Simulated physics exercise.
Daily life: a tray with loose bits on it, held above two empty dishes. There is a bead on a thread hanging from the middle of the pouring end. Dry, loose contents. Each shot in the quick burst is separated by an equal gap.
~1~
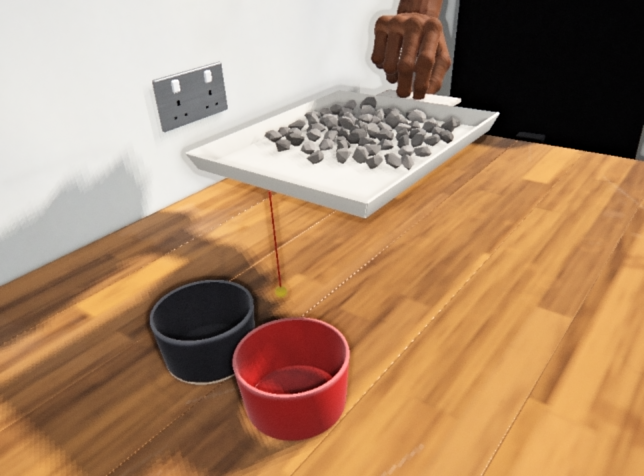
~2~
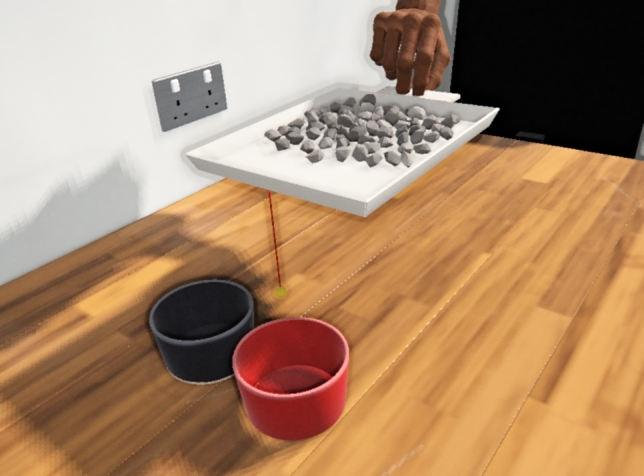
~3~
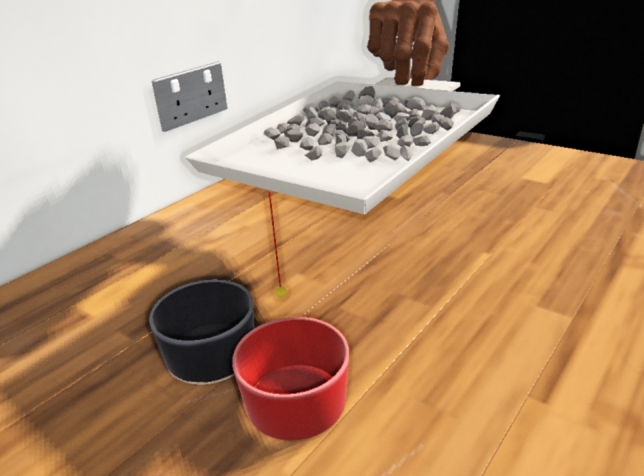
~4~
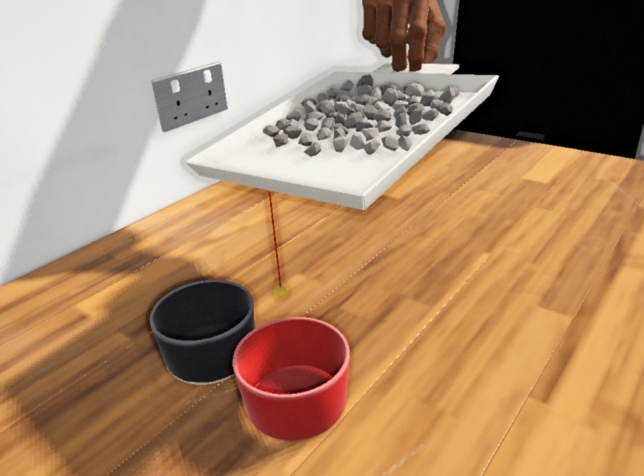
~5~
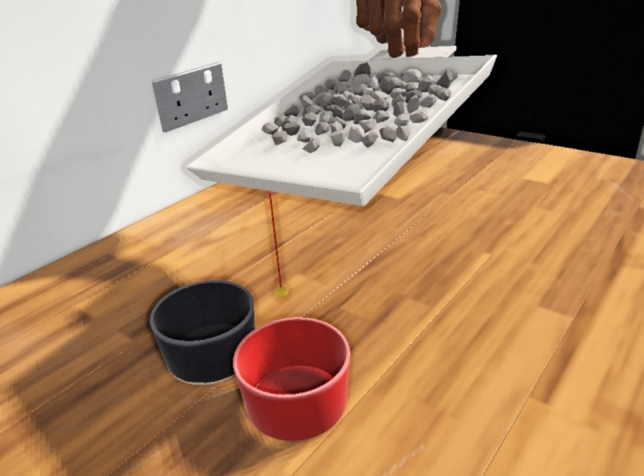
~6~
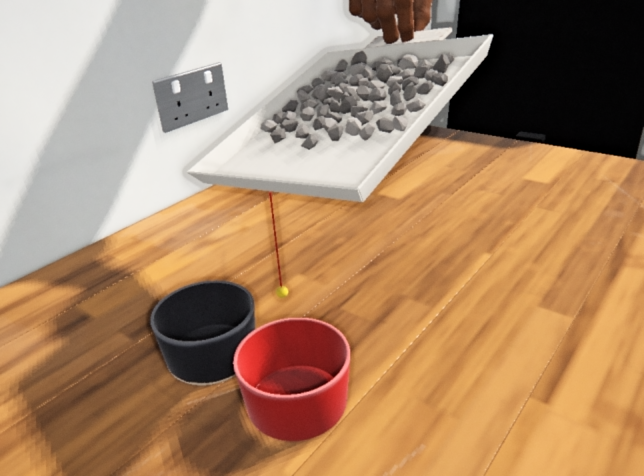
A brown hand is at the far edge of a white tray of grey gravel above a wooden worktop, seen from slightly above, with a pale wall and socket behind. A black dish sits left of a red one below, near a yellowish bead on a red thread. The tray's far side rises gradually and its pouring end slants lower at the left, while the camera stays still.
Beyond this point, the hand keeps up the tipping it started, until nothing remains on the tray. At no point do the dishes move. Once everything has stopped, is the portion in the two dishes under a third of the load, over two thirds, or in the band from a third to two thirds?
The two dishes will gather no less than a third and no more than two thirds of the load.
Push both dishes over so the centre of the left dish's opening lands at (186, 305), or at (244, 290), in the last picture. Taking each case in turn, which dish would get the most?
The first time round it's the one placed on the left, and the next time it's the one placed on the left.
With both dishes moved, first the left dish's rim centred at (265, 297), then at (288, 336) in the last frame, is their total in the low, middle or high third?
Try one: Below one third; try two: Below one third.
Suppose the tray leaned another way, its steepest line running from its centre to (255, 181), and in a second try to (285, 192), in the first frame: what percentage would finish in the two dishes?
I'd say some 70 in a hundred at first, then 80 in a hundred.
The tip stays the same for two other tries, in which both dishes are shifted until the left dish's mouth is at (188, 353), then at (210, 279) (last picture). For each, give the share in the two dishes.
Respectively 0 % and 70 %.
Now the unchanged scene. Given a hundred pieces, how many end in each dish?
I'd say some 50 in a hundred wind up in the left dish, and some 0 in a hundred in the right.
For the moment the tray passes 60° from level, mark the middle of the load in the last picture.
I'd put it at about (229, 166).
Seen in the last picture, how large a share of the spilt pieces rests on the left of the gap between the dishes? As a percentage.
About 80 %.
Just after the last frame, tray tipped steeply; the larger part on the tray; roughly a quarter in the air.
A moment on, tray tipped right over; just a few on the tray; roughly a third in the left dish; roughly half outside both; about a tenth in the air.
Further on, tray tipped past a quarter turn; roughly half in the left dish; roughly half outside both.
When it is over, tray tipped past a quarter turn; not one in the right dish; roughly half in the left dish; roughly half outside both.
